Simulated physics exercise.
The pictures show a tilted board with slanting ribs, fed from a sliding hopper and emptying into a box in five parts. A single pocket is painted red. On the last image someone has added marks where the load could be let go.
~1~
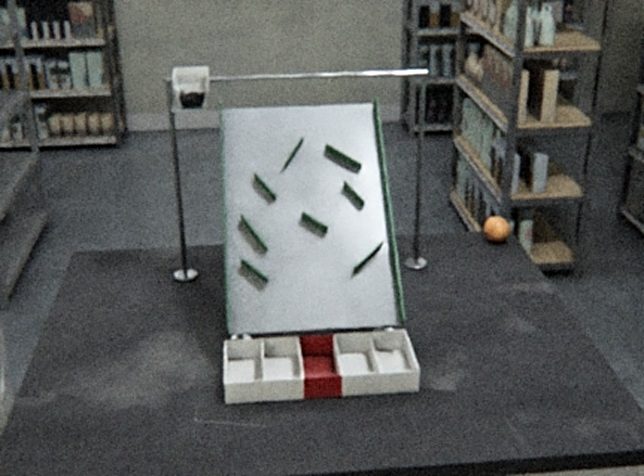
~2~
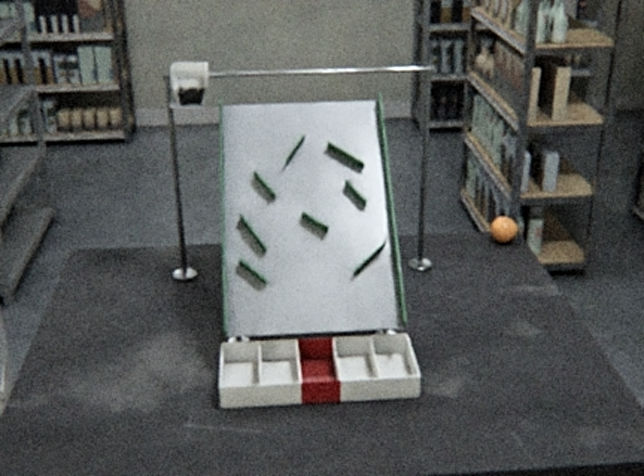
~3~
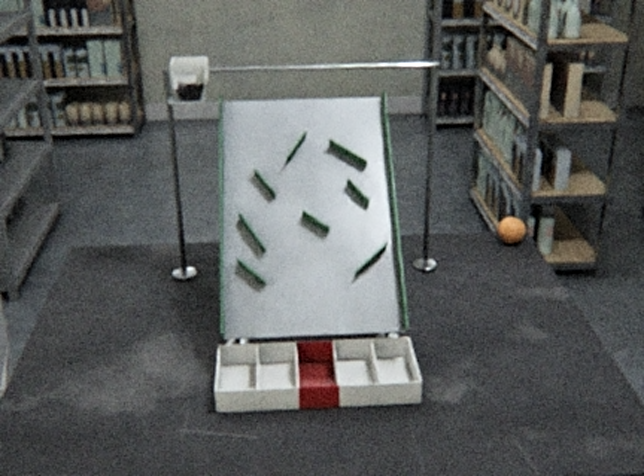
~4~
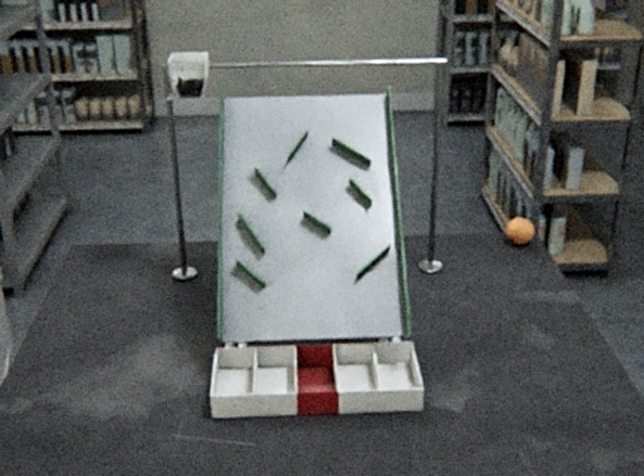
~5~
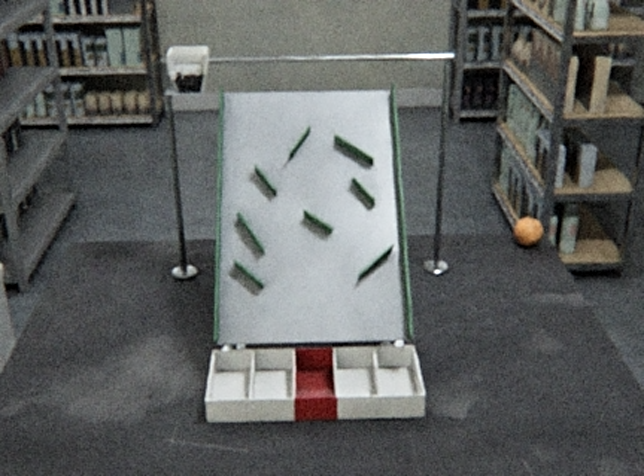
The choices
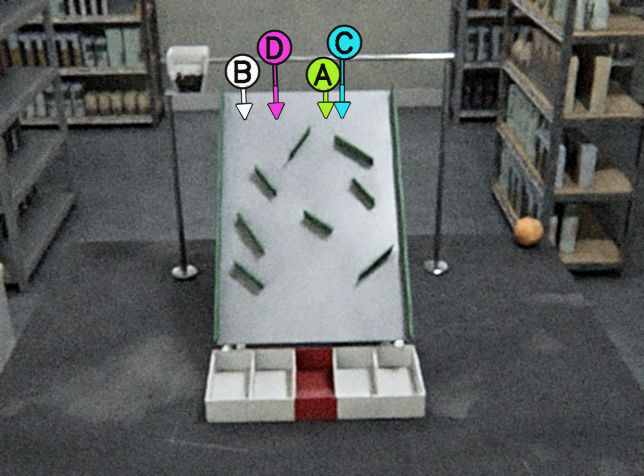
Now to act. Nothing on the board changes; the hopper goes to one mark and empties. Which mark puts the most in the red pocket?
D beats the others.
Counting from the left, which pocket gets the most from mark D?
It is the third one.
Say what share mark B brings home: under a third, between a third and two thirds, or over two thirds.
Mark B gives between a third and two thirds.
On the marked copy, mark A meets the board at (325, 112); mark B meets the board at (244, 113); mark C meets the board at (342, 112); mark D meets the board at (276, 113).
If A is chosen, about a quarter in the red pocket, about two thirds in other pockets, a small part held on the board.
If B is chosen, about half in the red pocket, about half in other pockets.
If C is chosen, about a quarter in the red pocket, about two thirds in other pockets, a small part held on the board.
If D is chosen, most in the red pocket, about a quarter in other pockets.
